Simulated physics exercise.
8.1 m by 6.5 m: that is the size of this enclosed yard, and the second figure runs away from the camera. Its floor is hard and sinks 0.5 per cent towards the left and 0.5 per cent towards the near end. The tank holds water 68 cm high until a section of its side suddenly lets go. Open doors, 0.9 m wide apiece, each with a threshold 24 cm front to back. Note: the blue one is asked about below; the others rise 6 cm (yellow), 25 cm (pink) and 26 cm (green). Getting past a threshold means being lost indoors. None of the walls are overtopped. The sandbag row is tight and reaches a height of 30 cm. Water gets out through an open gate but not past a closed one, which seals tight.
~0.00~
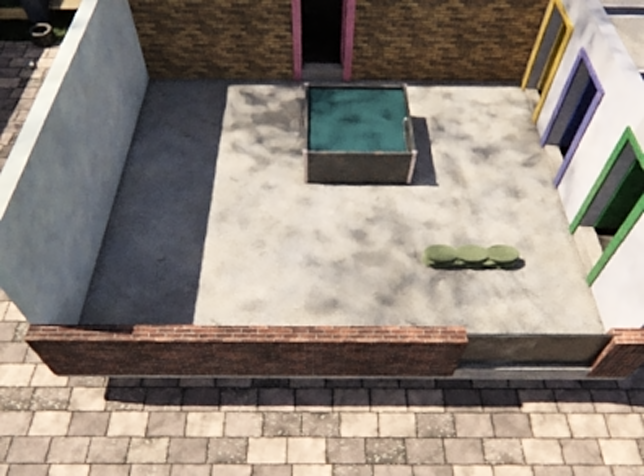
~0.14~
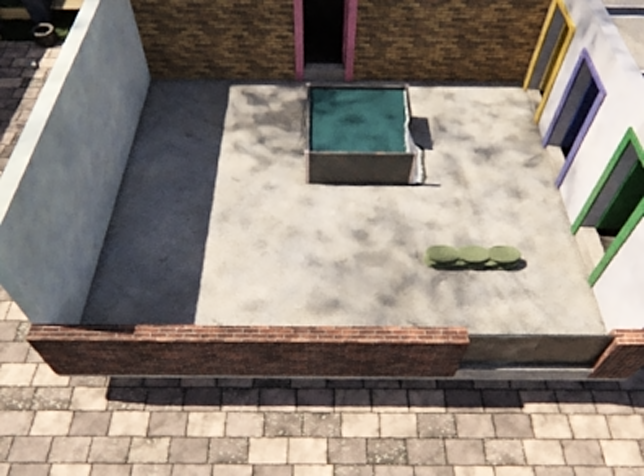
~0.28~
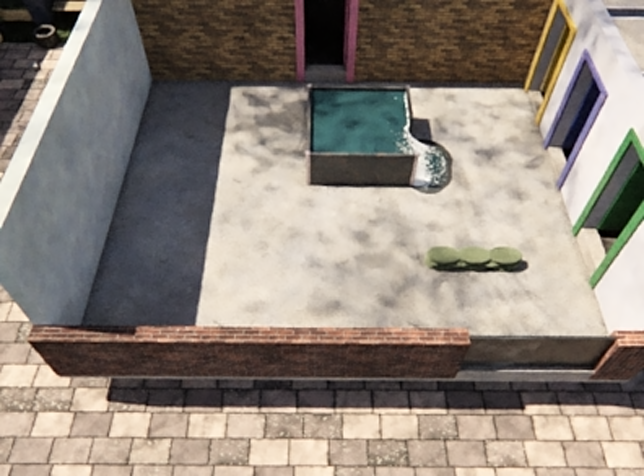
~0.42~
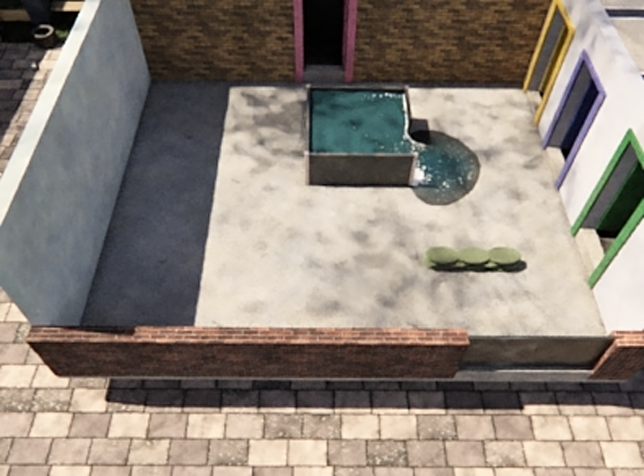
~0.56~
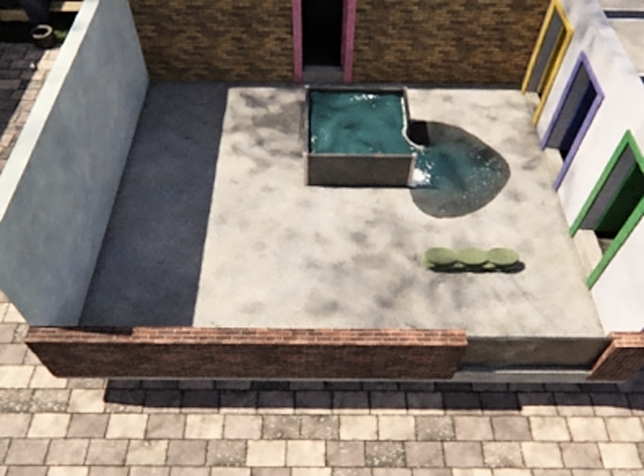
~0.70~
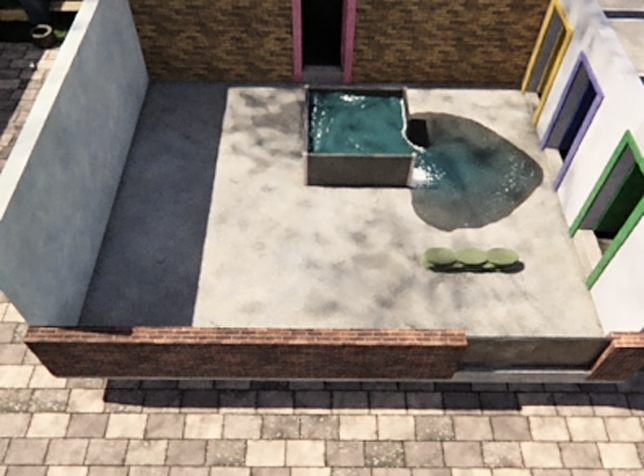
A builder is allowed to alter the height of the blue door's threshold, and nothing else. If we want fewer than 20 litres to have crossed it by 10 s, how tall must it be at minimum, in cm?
It needs to be roughly 23 cm tall.
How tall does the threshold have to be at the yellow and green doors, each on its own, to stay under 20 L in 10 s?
Roughly 9.5 cm for the yellow door and roughly 12.5 cm for the green door.
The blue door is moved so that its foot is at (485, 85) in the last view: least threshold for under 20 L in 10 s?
Close to 12.5 cm at the least.
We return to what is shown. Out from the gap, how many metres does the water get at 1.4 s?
Front distance: Approx. 3.2 m.
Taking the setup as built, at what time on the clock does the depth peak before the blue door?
Near 2.4 s.
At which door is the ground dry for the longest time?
The answer is the pink door.
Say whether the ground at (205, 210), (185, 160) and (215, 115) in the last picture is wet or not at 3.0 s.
Status: Clear / clear / clear.
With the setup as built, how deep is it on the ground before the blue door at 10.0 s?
Some 6.5 cm.
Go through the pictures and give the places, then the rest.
The first picture shows the tank at (358, 120) is whole and still, 68 cm deep; the blue door at (568, 124) is dry.
In the second picture, the gap is at (408, 154), the front 0.3 m out at (422, 153); the back of the tank holds 68 cm.
In the third picture, water pours out at (409, 158) and has run 0.8 m, to (447, 170); about 11 cm deep outside, 68 cm at the back.
In the fourth picture, water pours out at (408, 158) and has run 1.4 m, to (477, 166); about 7 cm deep outside, 68 cm at the back.
In the fifth picture, the front is at (505, 173), 1.9 m from the gap at (406, 159); 3.3 m2 of floor is wet, 65 cm left at the back.
In the sixth picture, water pours out at (406, 159) and has run 2.6 m, to (539, 172); about 4 cm deep outside, 59 cm at the back; the blue door at (568, 128), 2.8 m from the gap, is still 0.2 m from the nearest water.
After 1.4 s water covers 20 % of the floor, deepest (38 cm) near (410, 173); 16 cm at the blue door, 41 litres in over its 9 cm threshold.
After 3.0 s water covers 25 % of the floor, deepest (24 cm) near (602, 357); 20 cm at the blue door, 198 litres in over its 9 cm threshold.
After 10.0 s water covers 85 % of the floor, deepest (9 cm) near (566, 357); 6 cm at the blue door, 268 litres in over its 9 cm threshold.
At the blue door as built, the water arrived by 0.8 s and peaked near 25 cm at 2.4 s.
Run again over the same 10 s with other heights there, 48 litres in over 19.5 cm, 5 litres over 26.5 cm. The limit of 20 litres is kept from about 23 cm up.
